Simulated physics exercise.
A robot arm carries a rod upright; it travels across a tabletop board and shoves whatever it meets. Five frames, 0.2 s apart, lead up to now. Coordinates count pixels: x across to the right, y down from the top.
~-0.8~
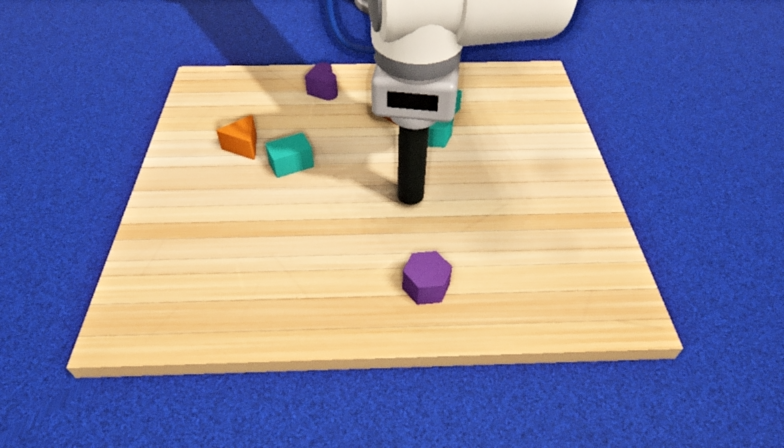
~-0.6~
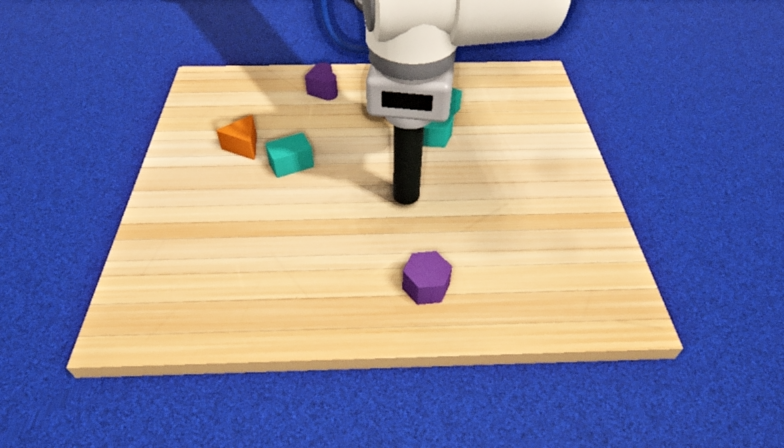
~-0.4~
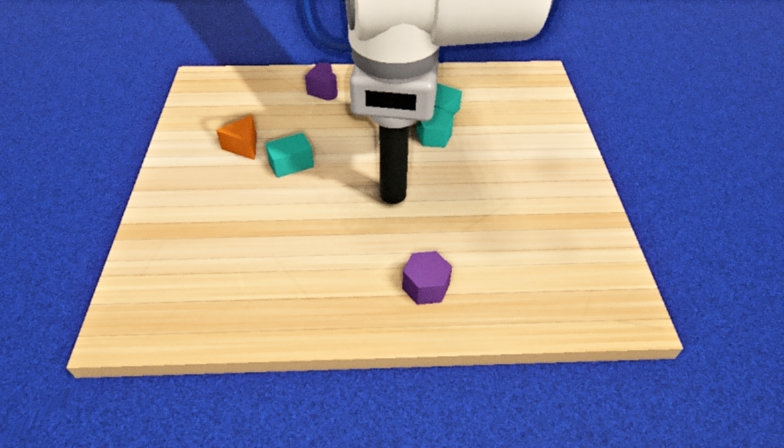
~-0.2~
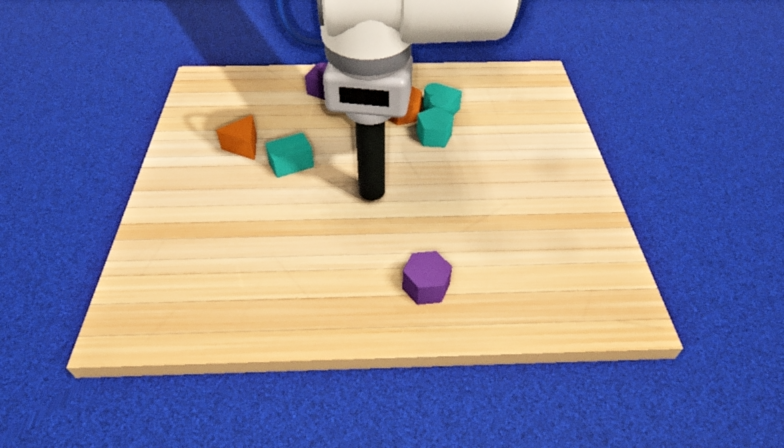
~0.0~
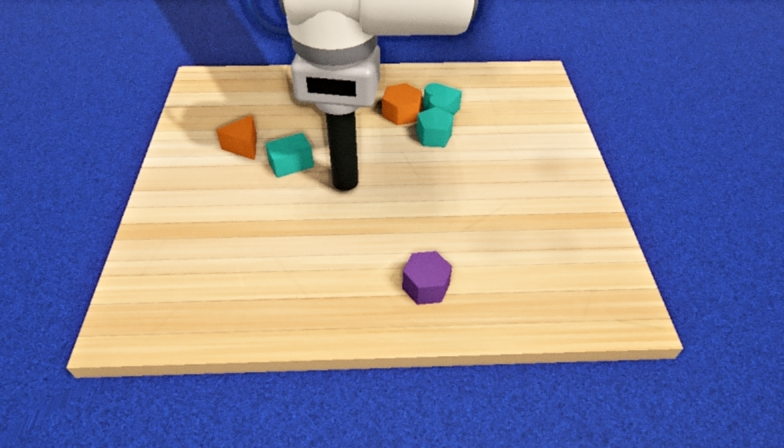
A robot arm with a black rod hangs over a light wooden board on a blue surface, seen from above at a fixed angle. An orange triangular block and a turquoise block lie to the left, a purple hexagonal one near the front, and more purple, orange and turquoise pieces toward the back. The arm slides the rod left, slightly backward later, while the blocks stay still.
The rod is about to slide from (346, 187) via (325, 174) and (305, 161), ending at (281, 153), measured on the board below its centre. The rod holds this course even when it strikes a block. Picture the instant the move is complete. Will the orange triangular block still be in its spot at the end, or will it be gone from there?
The orange triangular block changes place.
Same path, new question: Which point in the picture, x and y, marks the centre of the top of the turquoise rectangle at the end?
I'd say the turquoise rectangle ends with its top centre at (250, 139).
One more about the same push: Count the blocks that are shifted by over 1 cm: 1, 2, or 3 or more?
Blocks that move over 1 cm: Two.
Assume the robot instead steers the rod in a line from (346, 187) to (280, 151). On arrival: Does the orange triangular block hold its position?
No - that is not the case.
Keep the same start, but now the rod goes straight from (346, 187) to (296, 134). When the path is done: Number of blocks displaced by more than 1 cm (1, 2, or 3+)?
I'd say one block gets moved.
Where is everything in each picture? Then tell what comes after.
In the first frame, rod's lower end at (411, 196); orange triangular block at (239, 128); turquoise rectangle at (288, 145).
In the second frame, rod at (406, 195); blocks still.
In the third frame, rod at (393, 195); blocks still.
In the fourth frame, rod at (372, 191); blocks still.
In the fifth frame, rod at (346, 182); orange triangular block at (239, 128); turquoise rectangle at (288, 145).
What follows on the original path. One third of the way, rod at (324, 168); nothing pushed yet.
Two thirds of the way, rod at (304, 156); turquoise rectangle at (271, 141), turned 30° anticlockwise.
At the end, rod at (280, 148); orange triangular block at (226, 128); turquoise rectangle at (250, 139), turned 65° anticlockwise.
